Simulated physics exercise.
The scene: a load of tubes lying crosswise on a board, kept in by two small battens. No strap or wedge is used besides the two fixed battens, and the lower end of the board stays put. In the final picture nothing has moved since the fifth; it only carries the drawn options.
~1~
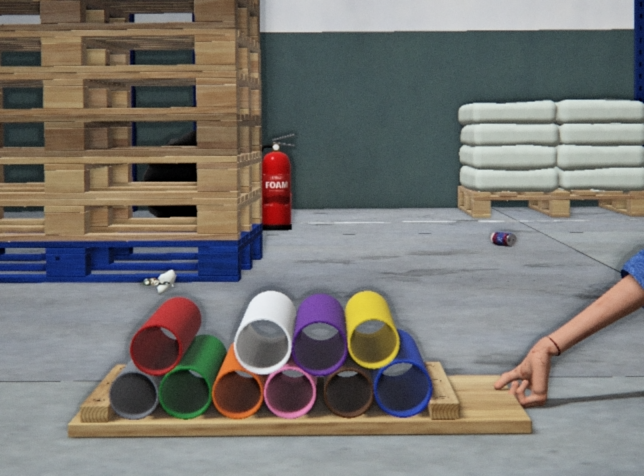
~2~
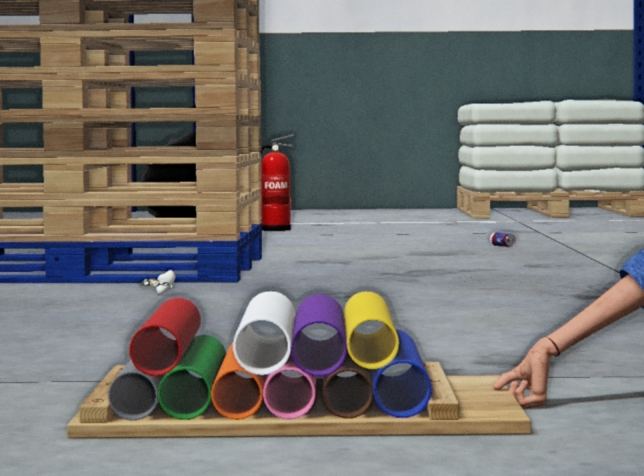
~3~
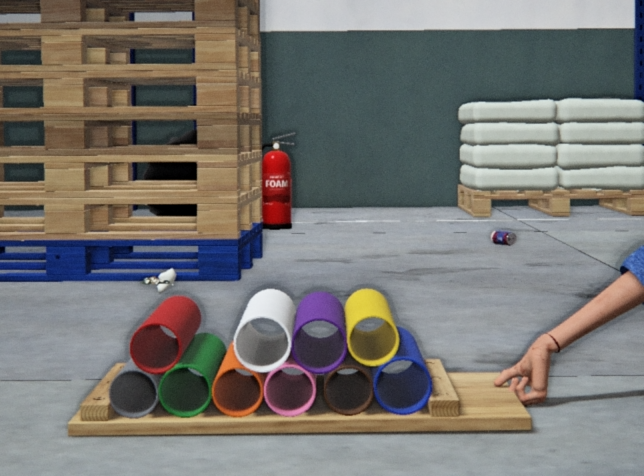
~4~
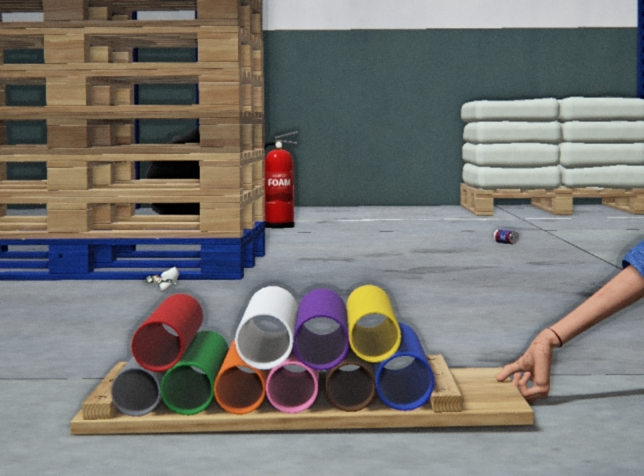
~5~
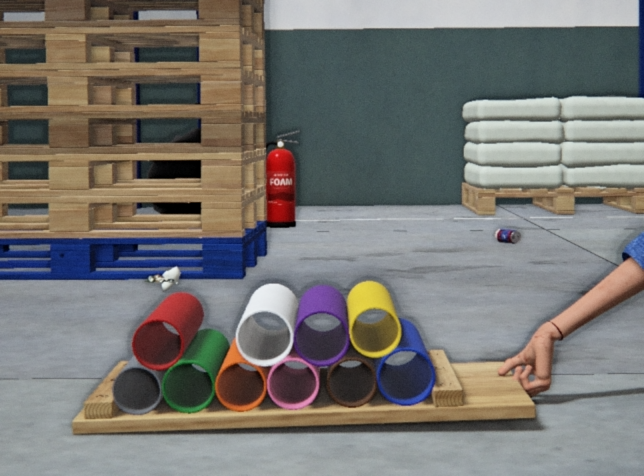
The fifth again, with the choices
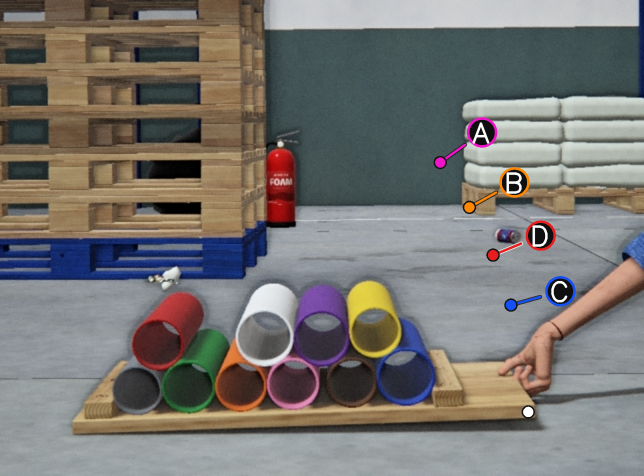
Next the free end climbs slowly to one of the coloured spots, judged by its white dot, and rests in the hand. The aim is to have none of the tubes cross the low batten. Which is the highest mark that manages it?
No higher than C.
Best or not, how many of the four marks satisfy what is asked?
One of them.
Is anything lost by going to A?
Yes, at A.
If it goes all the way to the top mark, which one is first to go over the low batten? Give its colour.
The red one.
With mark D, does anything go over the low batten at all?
At D: Yes.
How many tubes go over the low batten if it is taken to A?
At A the number is four.
On the marked copy, A at (440, 163); B at (470, 207); C at (511, 305); D at (493, 255); the white dot at (528, 412).
With C. Early on, board at 12°.
Further on, board at 15°.
At the end, board at 15°, none over the low batten.
As for the rest, A four over the low batten (white, red, purple, yellow); B four over the low batten (white, red, purple, yellow); D four over the low batten (white, red, purple, yellow).
